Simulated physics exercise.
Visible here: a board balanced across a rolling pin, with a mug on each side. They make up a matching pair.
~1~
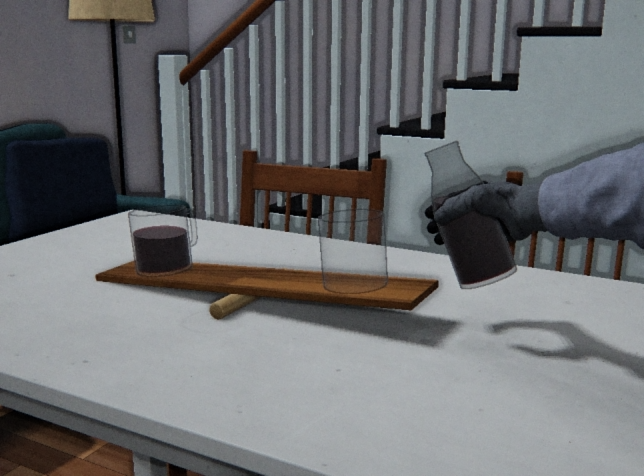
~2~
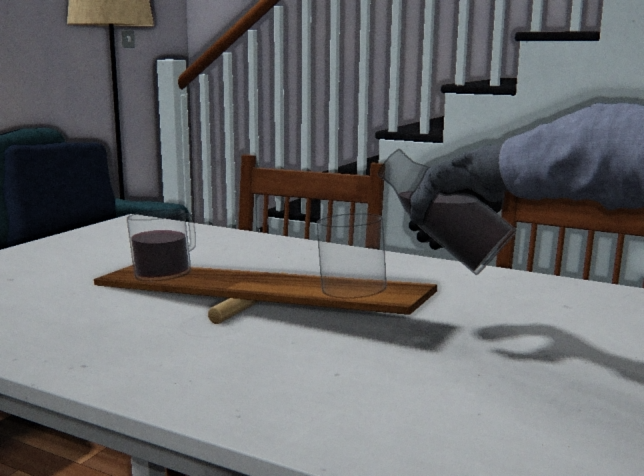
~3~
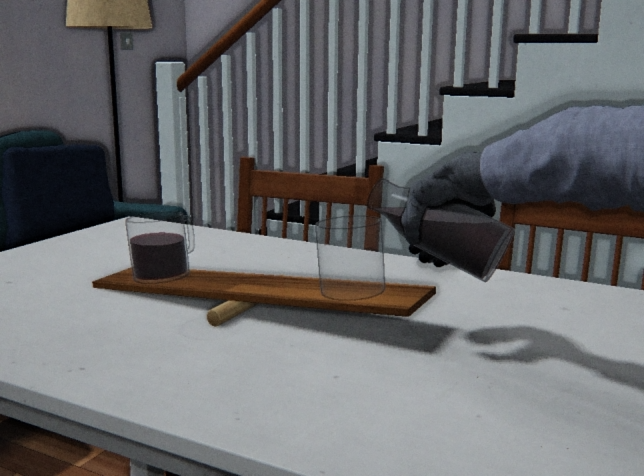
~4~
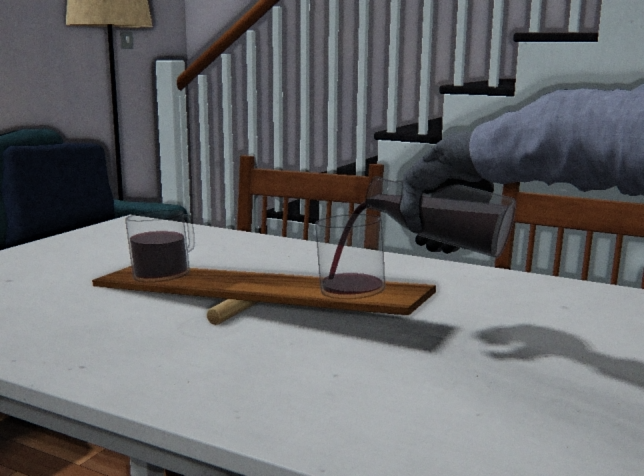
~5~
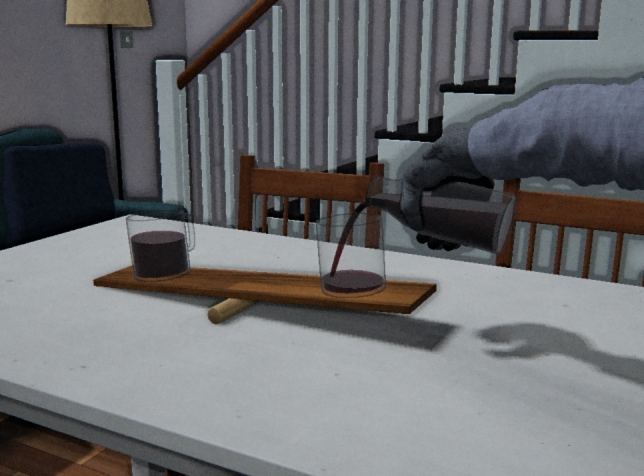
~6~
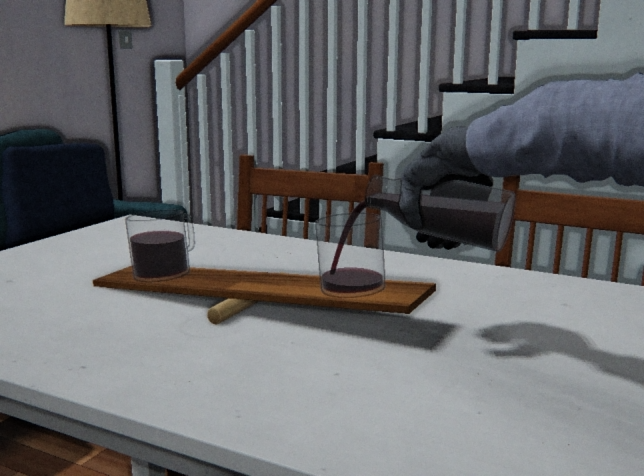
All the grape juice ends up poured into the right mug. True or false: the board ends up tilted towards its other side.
True.
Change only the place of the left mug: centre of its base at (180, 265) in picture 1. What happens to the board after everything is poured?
Tilts over.
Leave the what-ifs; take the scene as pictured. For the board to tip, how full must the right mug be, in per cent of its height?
I'd guess close to 60 in a hundred.
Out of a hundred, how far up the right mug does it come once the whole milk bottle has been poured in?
About 75%.
Next, the right mug is about half full; the board leans as before.
After that, the right mug is about two thirds full; the board has swung over, and that end is down.
Finally, the right mug is about three quarters full; the board has swung over, and that end is down.
